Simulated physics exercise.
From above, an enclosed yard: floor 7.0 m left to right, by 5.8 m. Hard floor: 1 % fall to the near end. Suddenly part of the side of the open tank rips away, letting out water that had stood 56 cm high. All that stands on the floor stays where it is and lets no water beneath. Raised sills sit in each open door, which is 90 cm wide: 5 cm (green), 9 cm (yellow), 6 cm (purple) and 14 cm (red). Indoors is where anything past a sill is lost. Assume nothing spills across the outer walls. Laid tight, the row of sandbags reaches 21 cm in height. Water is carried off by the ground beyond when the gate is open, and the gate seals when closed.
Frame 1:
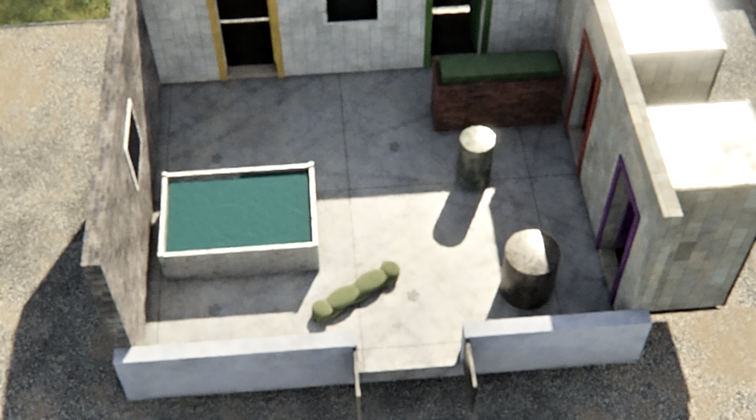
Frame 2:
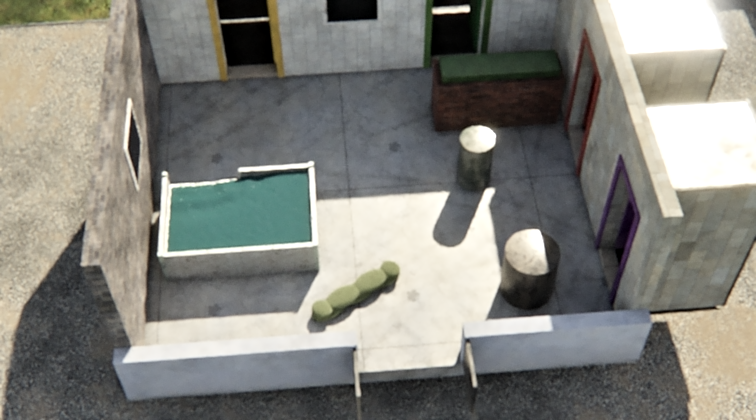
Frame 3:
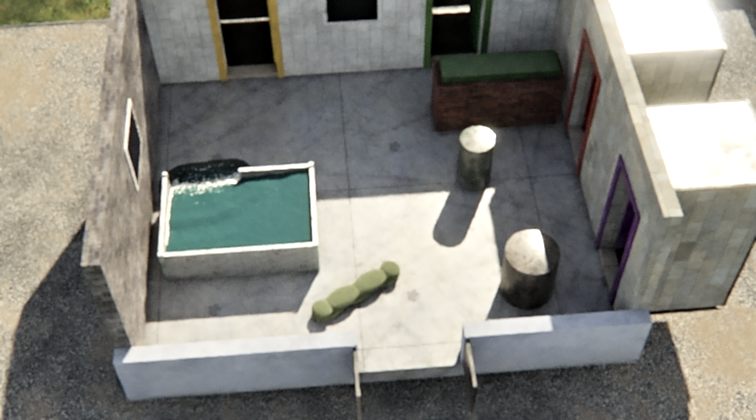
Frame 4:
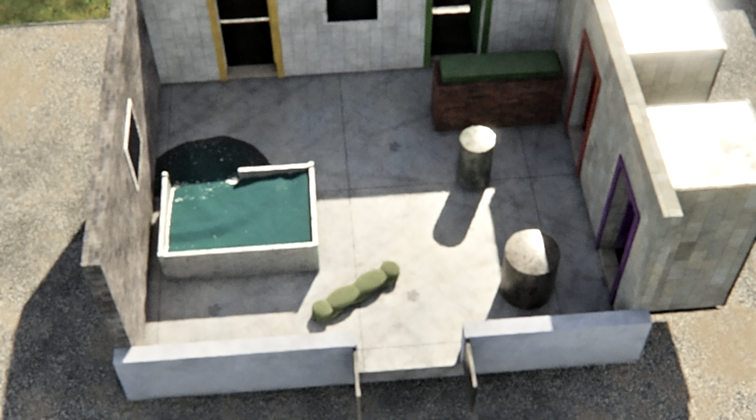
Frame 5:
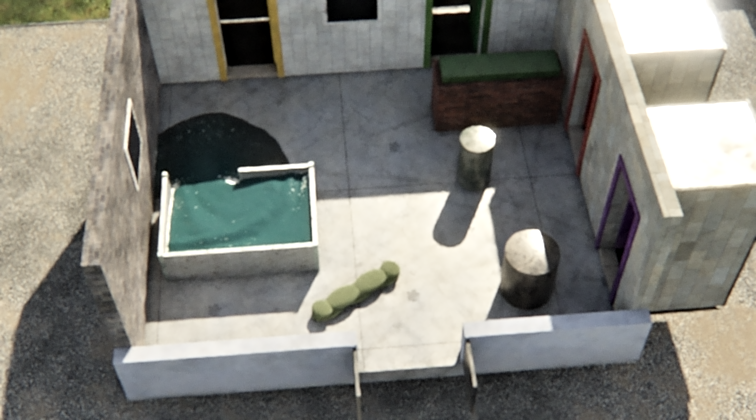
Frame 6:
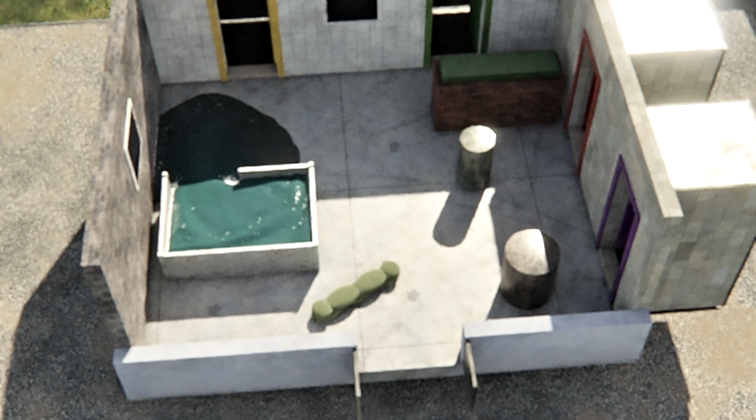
The clip shows a walled yard from above, where part of the far side of an open tank of green water breaks away, and water pours through the gap, spreading in a widening dark pool across the hard floor.
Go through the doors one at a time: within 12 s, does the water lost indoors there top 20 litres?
One by one: The green door will see too much water come in. The yellow door will see too much water come in. The purple door will see an amount within the limit come in. The red door will see an amount within the limit come in.
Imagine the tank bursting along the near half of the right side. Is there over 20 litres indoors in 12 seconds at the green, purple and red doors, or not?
So green ends up short of it, purple past the limit, red short of it.
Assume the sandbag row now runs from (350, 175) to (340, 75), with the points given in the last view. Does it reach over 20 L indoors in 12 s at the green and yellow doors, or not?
So the green door comes out low enough while the yellow door comes out too high.
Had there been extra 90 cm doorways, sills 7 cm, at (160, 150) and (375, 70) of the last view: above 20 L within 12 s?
Door 1: Higher; door 2: Lower.
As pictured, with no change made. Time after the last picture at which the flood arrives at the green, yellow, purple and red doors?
So, green at 2.4 s, then yellow at 0.3 s, purple at 6.0 s, and red at 4.5 s.
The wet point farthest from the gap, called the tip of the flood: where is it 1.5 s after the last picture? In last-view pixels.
Somewhere near pixel (373, 73).
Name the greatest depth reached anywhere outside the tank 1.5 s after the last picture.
It gets to some 36 cm.
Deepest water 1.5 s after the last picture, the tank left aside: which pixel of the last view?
Roughly at pixel (182, 92).
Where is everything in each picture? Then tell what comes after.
The open tank at (239, 212) is whole and still, 56 cm deep, in the first frame.
Water pours out on the open tank's far side and has run 0.6 m, to a hidden place; typically 11 cm deep outside, 56 cm at the open tank's back, in the second frame.
The front is at (236, 164), 0.8 m from the gap on the open tank's far side; 0.8 m2 of floor is under water; 56 cm left at the back of the open tank, in the third frame.
The front is at (225, 140), 1.3 m from the gap on the open tank's far side; 1.8 m2 of floor is under water; 56 cm left at the back of the open tank, in the fourth frame.
Water pours out on the open tank's far side and has run 1.8 m, to (226, 117); typically 6 cm deep outside, 51 cm at the open tank's back, in the fifth frame.
Water pours out on the open tank's far side and has run 2.3 m, to (202, 99); typically 5 cm deep outside, 47 cm at the open tank's back, in the sixth frame.
Then, 0.7 s after the last picture water covers 15 % of the floor and is deepest (44 cm) near (162, 86); green door not reached, yellow door 17 cm at the sill, 7 L in, purple door not reached, red door not reached.
Then, 1.5 s after the last picture water covers 20 % of the floor and is deepest (36 cm) near (182, 92); green door not reached, yellow door 21 cm at the sill, 45 L in, purple door not reached, red door not reached.
Then, 2.8 s after the last picture water covers 35 % of the floor and is deepest (22 cm) near (192, 92); green door 5 cm at the sill, 0 L in, yellow door 16 cm at the sill, 86 L in, purple door not reached, red door not reached.
Then, 6.3 s after the last picture water covers 70 % of the floor and is deepest (16 cm) near (547, 84); green door 7 cm at the sill, 2 L in, yellow door 10 cm at the sill, 117 L in, purple door 2 cm at the sill, 0 L in, red door 4 cm at the sill, 0 L in.
Then, 11.3 s after the last picture water covers 95 % of the floor and is deepest (8 cm) near (612, 338); green door 7 cm at the sill, 71 L in, yellow door 3 cm at the sill, 119 L in, purple door 7 cm at the sill, 3 L in, red door 2 cm at the sill, 0 L in.
